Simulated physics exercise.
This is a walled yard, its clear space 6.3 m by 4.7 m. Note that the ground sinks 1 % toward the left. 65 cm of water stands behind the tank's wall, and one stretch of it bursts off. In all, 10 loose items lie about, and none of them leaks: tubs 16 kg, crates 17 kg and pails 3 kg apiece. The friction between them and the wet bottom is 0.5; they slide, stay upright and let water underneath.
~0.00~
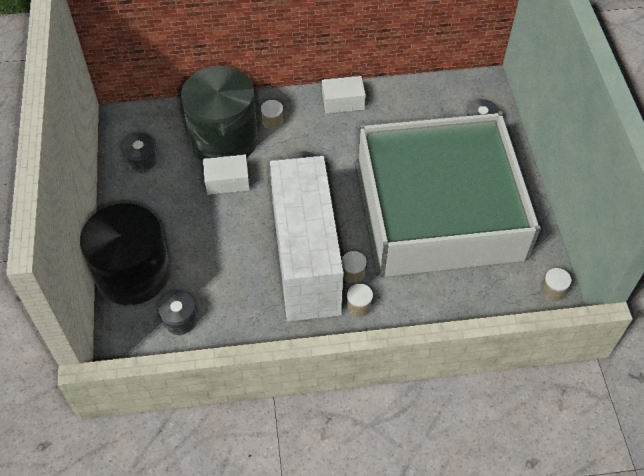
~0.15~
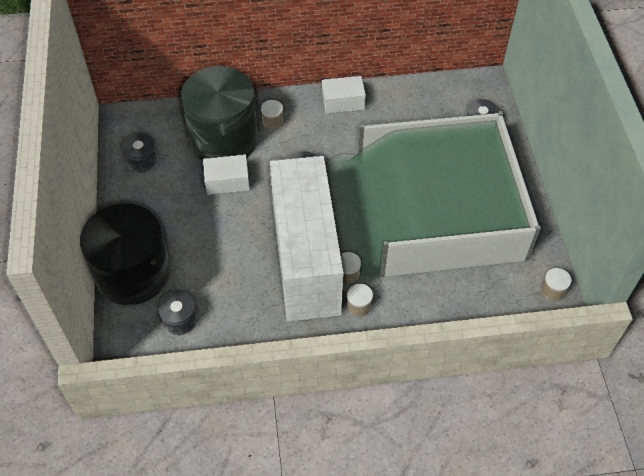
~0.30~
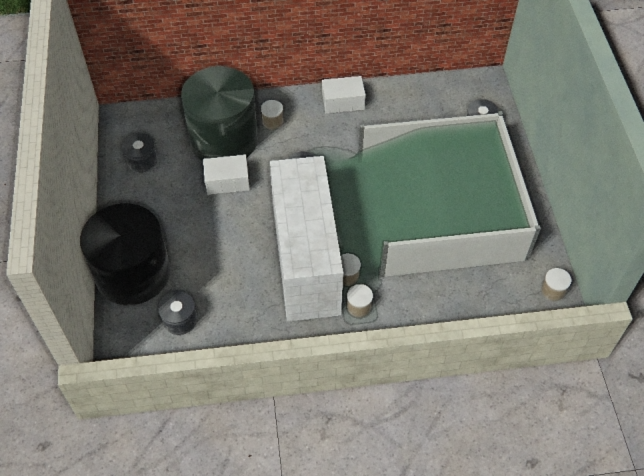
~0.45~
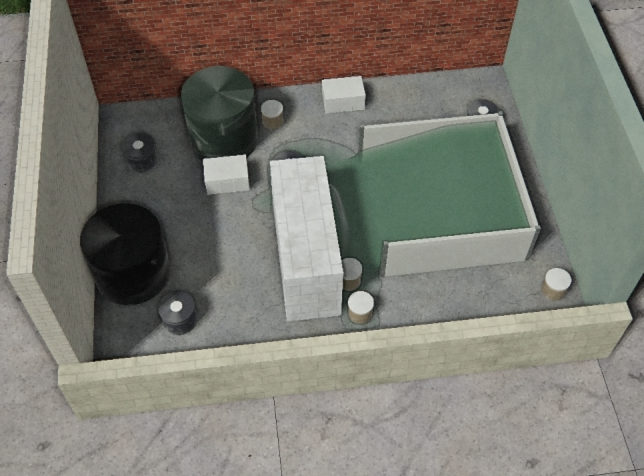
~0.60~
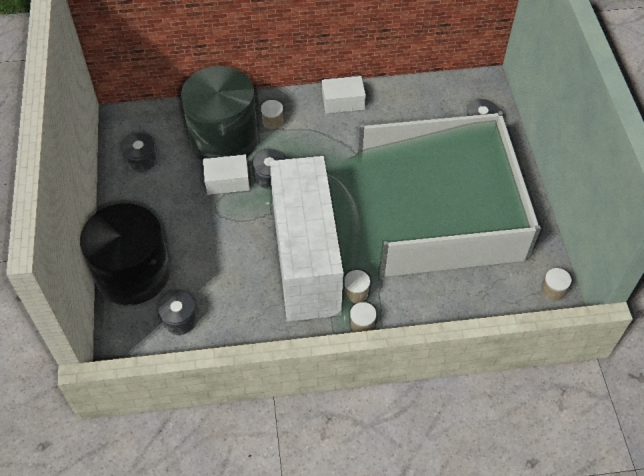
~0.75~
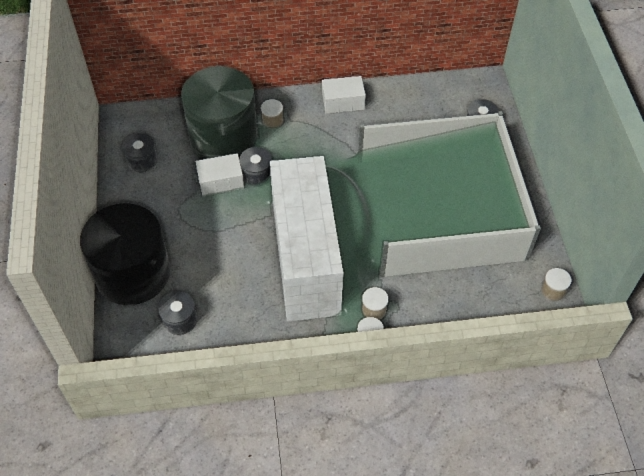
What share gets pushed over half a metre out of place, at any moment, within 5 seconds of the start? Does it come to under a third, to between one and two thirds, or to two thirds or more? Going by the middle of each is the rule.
The count shifted gets to two thirds or more.
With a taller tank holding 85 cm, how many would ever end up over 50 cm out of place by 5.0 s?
The answer would then be 9.
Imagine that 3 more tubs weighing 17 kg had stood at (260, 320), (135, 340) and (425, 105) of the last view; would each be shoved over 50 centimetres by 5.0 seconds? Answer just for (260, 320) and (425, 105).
The first comes out within the limit, the second within the limit.
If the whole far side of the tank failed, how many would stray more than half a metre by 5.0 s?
The answer would then be 5.
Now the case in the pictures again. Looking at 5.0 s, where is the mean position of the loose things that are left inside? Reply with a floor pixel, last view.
Mean position approx. (362, 178).
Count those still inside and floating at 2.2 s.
Just then, the number is 3.
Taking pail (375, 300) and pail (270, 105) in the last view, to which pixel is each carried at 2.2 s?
Around (553, 257) and (316, 71).
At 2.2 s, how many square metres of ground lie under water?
Some 19 m2 of it.
After 1.1 s 3 of 10 are over 50 cm from their spots; 2 afloat.
After 2.2 s 5 of 10 are over 50 cm from their spots; 3 afloat.
After 3.5 s 6 of 10 are over 50 cm from their spots; 6 afloat.
After 5.0 s 7 of 10 are over 50 cm from their spots, and 7 have been at some point; 7 afloat.
